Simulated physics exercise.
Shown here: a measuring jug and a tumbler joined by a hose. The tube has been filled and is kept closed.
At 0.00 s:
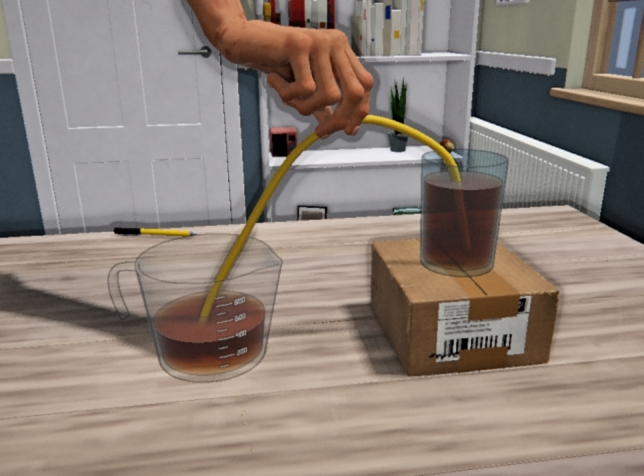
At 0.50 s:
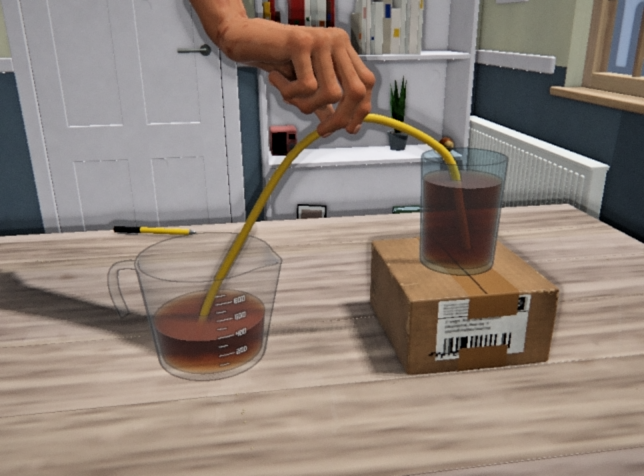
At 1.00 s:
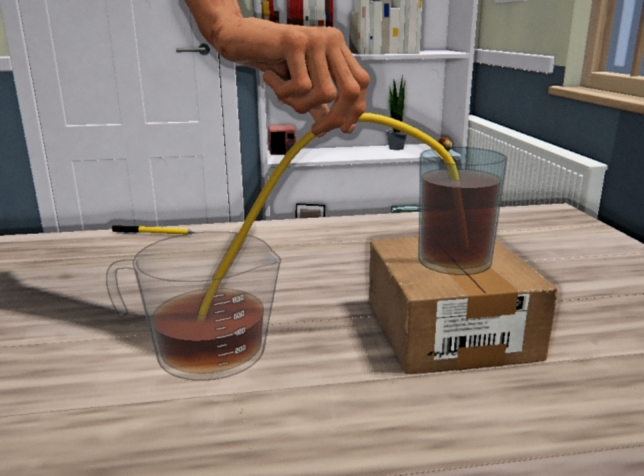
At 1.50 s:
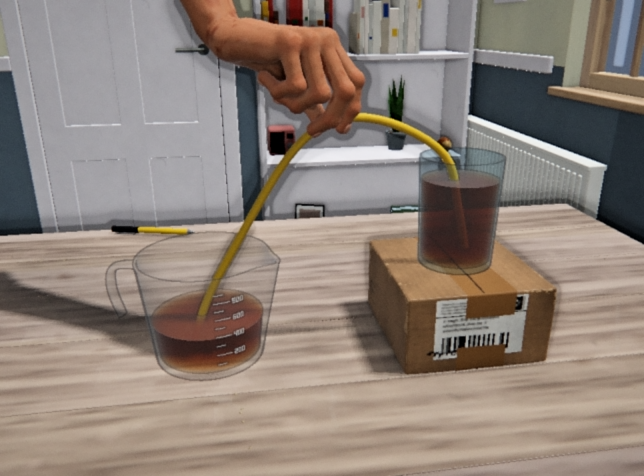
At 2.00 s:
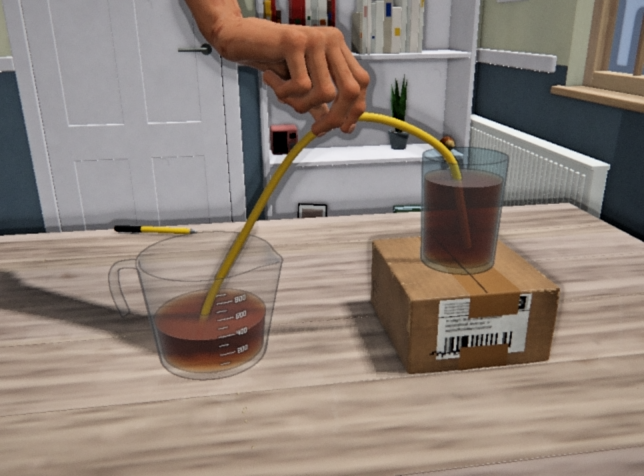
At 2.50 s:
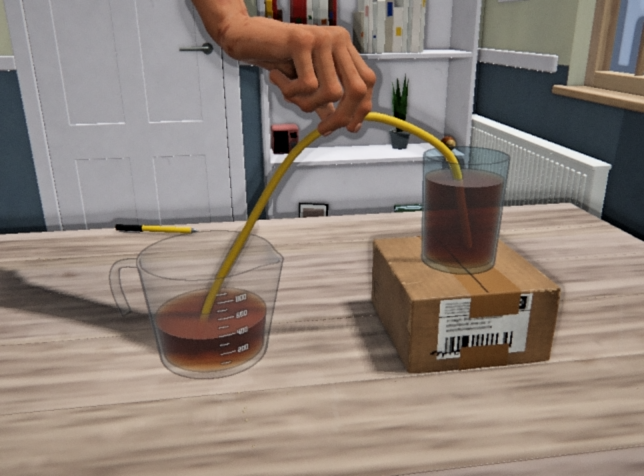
A hand pinched a yellow hose arching from a tumbler of reddish-brown liquid on a cardboard box down into a measuring jug on the table at left, and nothing noticeably moved.
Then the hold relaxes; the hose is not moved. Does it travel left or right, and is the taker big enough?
It moves to the left, and the receiving one holds it all.
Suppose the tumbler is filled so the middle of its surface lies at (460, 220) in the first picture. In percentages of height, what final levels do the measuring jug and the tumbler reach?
About 45 and 15 per cent.
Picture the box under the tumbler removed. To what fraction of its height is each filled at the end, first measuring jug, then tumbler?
In the order asked, close to 50 and 50 out of a hundred.
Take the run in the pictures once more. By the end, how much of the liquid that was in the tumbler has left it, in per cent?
My estimate is 85 per cent.
After 8.0 s, the measuring jug is about half full; the tumbler is about half full.
After 20.0 s, the measuring jug is about two thirds full; the tumbler is about a quarter full.
After 45.0 s, the measuring jug is about two thirds full; the tumbler is nearly empty.
